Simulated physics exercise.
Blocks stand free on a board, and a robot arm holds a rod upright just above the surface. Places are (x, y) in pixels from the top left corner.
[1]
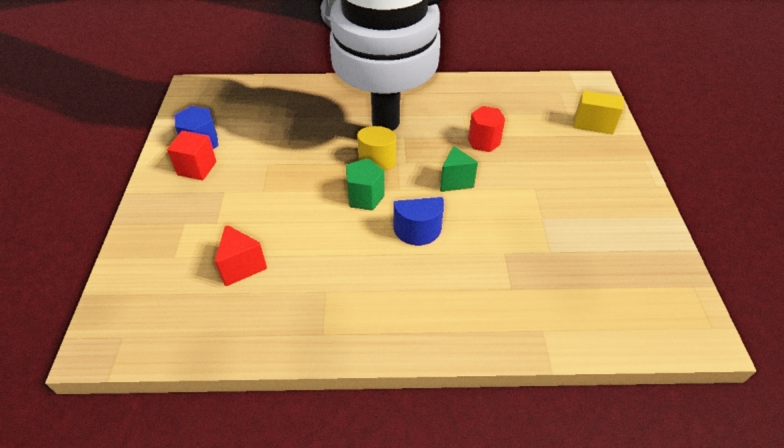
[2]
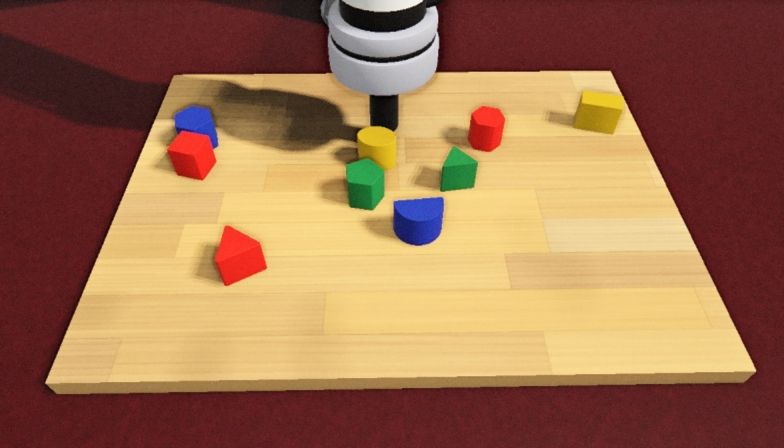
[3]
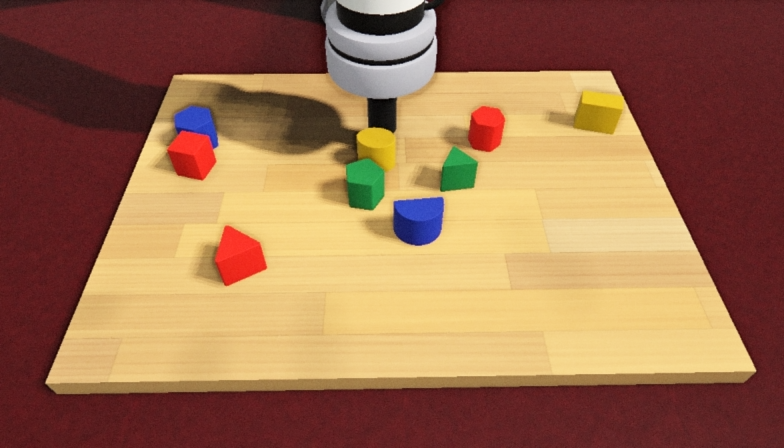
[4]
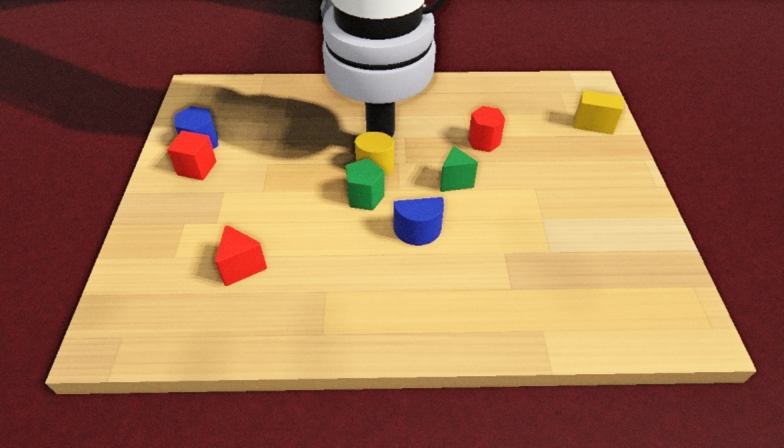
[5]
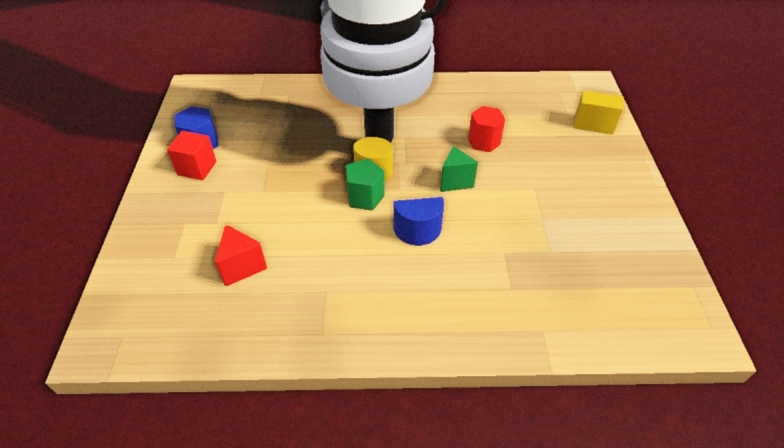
A pale wooden board lies on a dark red surface, seen from above at an angle by a still camera. Blue and red blocks sit at upper left, a red triangular one lower left, yellow, green and blue ones near the middle, and red and yellow ones toward the upper right. A robot arm's dark rod moves slightly toward the viewer, nudging the yellow round-topped block closer to the green block.
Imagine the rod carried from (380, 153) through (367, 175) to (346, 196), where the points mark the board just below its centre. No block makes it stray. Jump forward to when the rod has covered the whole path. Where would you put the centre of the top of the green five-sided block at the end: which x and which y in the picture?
That would be at about pixel (360, 218).
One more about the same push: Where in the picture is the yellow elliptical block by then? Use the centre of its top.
My prediction: (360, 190).
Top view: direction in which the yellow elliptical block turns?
Answer: Anticlockwise.
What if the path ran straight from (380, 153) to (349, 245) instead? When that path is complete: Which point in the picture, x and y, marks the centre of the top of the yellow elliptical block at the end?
Its top middle is near (330, 244).
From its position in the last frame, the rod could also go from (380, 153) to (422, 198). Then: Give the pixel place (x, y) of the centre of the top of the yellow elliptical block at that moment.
I think it will end close to (376, 163).
On the path given first. Halfway along, rod at (366, 161); green five-sided block at (359, 196), turned 20° clockwise; yellow elliptical block at (367, 171), turned 30° anticlockwise.
At the end, rod at (345, 182); green five-sided block at (360, 218), turned 20° clockwise; yellow elliptical block at (360, 190), turned 55° anticlockwise; blue half-round block unmoved.
